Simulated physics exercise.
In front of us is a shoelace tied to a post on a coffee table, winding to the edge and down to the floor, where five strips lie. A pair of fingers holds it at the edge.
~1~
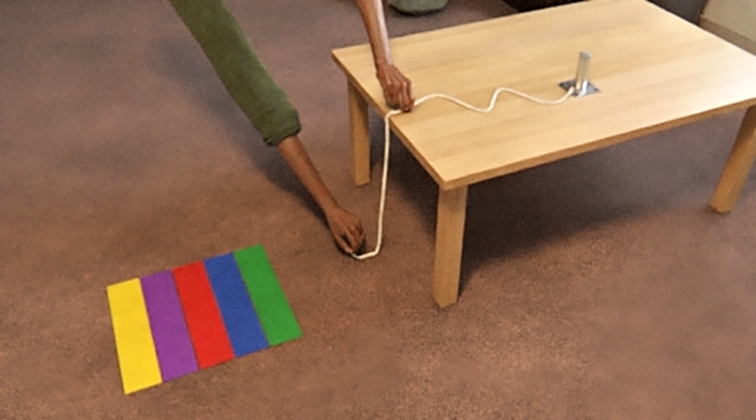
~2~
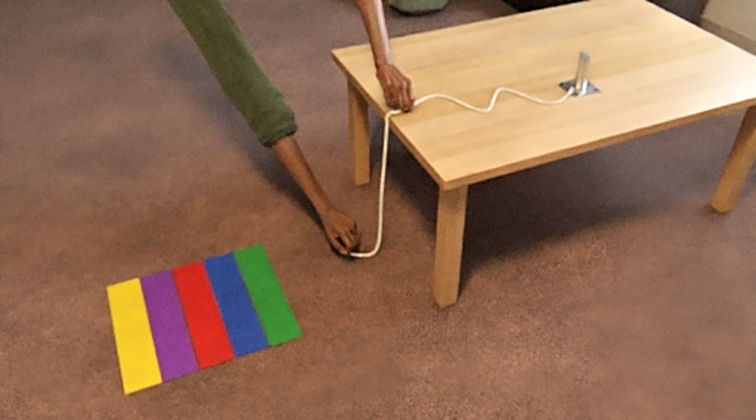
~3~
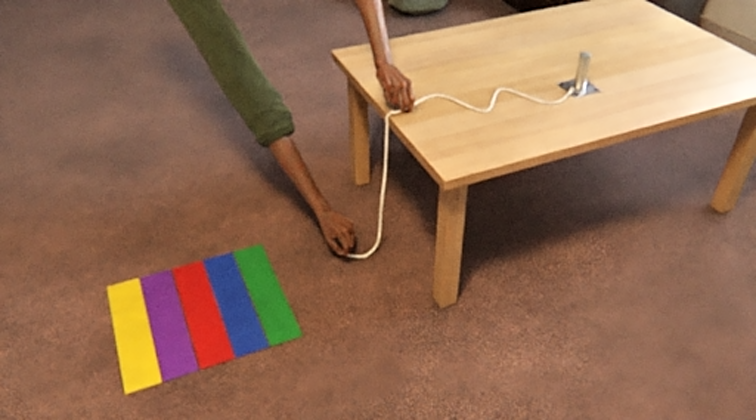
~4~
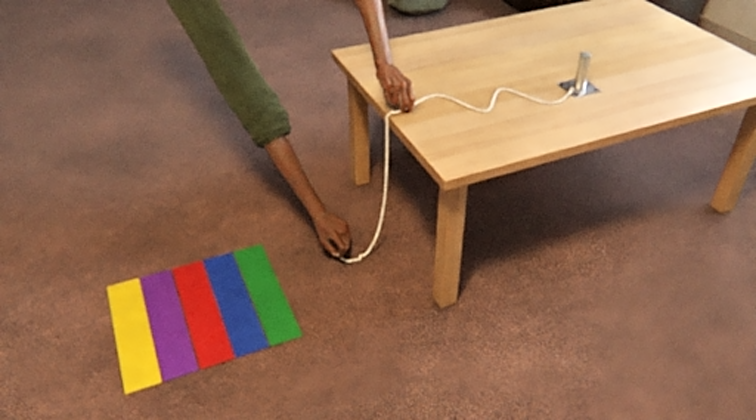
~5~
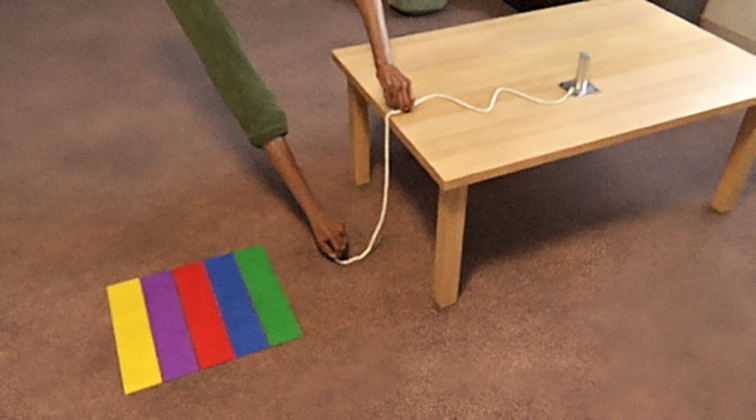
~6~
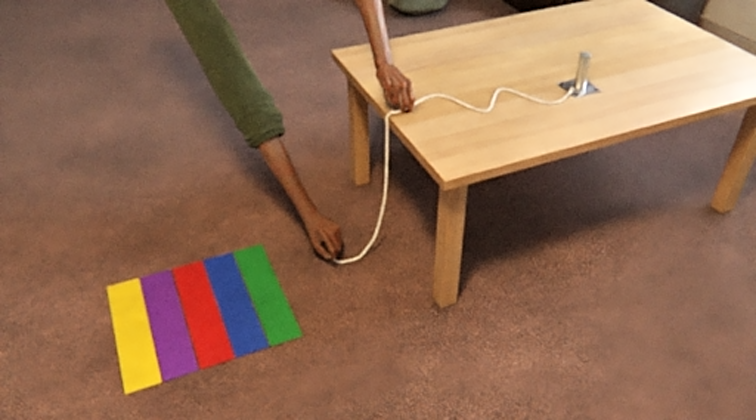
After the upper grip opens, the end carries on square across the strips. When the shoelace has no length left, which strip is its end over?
The purple strip.
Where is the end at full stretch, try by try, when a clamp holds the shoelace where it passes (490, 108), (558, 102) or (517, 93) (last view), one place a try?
Estimated pixels in sequence: (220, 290), (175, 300) and (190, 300).
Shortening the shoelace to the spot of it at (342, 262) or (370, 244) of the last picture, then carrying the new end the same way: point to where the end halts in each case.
First try near (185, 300), second near (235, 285).
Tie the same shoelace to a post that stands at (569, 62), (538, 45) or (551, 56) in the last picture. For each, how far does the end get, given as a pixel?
Pixels, try by try: About (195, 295), (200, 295), (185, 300).
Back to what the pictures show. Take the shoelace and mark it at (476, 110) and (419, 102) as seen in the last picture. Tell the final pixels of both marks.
They end up around (427, 111) and around (366, 143).
Soon after, end near (217, 290); over blue.
Then, end near (183, 300); over red.
At full stretch, end near (164, 306); over purple. It gets as far as the purple strip.
